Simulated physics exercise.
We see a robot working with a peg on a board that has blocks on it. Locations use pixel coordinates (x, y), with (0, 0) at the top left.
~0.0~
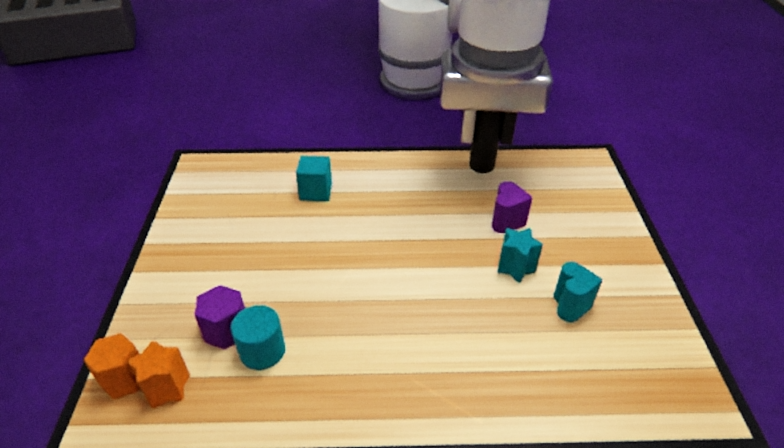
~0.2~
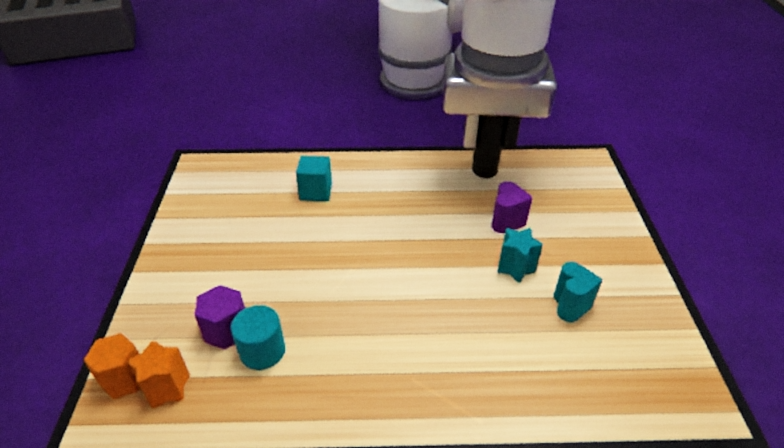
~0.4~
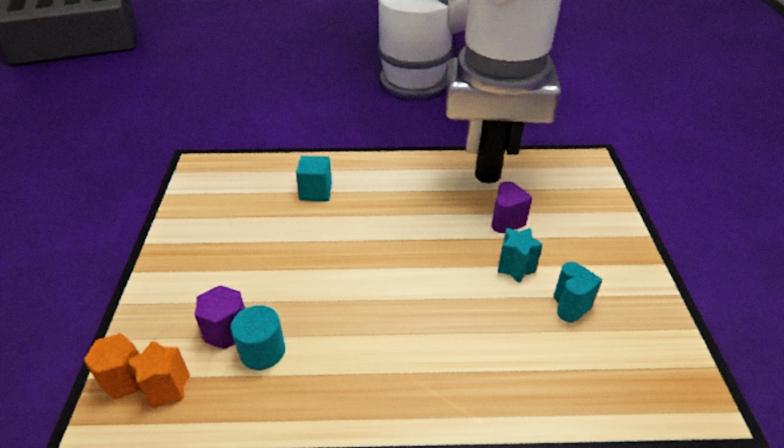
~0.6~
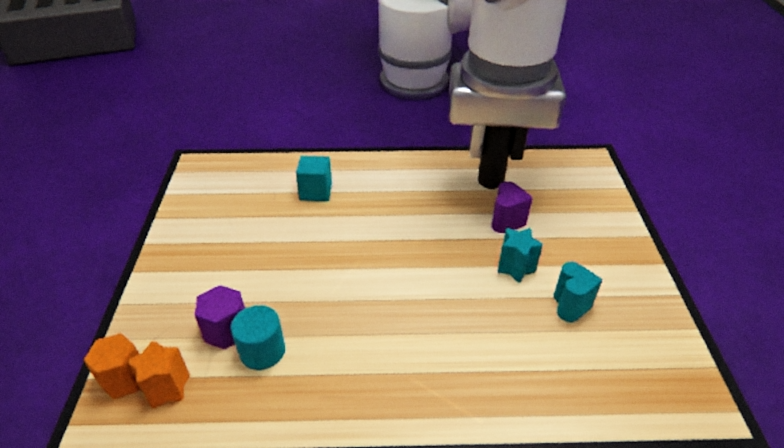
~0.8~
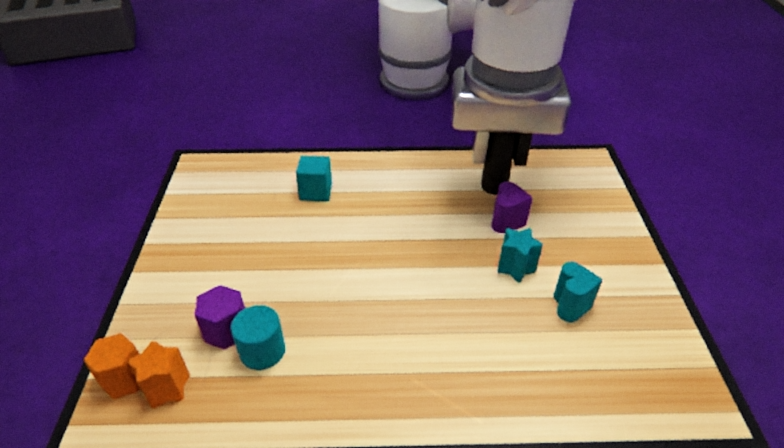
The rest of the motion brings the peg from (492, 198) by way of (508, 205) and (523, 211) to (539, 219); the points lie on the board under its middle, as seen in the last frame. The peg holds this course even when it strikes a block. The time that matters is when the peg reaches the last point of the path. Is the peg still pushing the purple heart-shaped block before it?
No, that is not how it ends up.
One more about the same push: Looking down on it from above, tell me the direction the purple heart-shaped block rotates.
Viewed from above, clockwise.
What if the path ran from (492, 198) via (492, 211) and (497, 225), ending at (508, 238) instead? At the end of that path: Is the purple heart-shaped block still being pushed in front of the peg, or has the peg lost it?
The peg will still be pushing it.
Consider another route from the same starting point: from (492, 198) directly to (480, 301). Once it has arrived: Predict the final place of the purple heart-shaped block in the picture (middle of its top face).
It will end up at (528, 220).
The first path, step by step. Halfway along, peg (519, 197); purple heart-shaped block (519, 202), turned 35° clockwise.
At the end, peg (541, 208); purple heart-shaped block (525, 207), turned 75° clockwise; turquoise star block not moved.
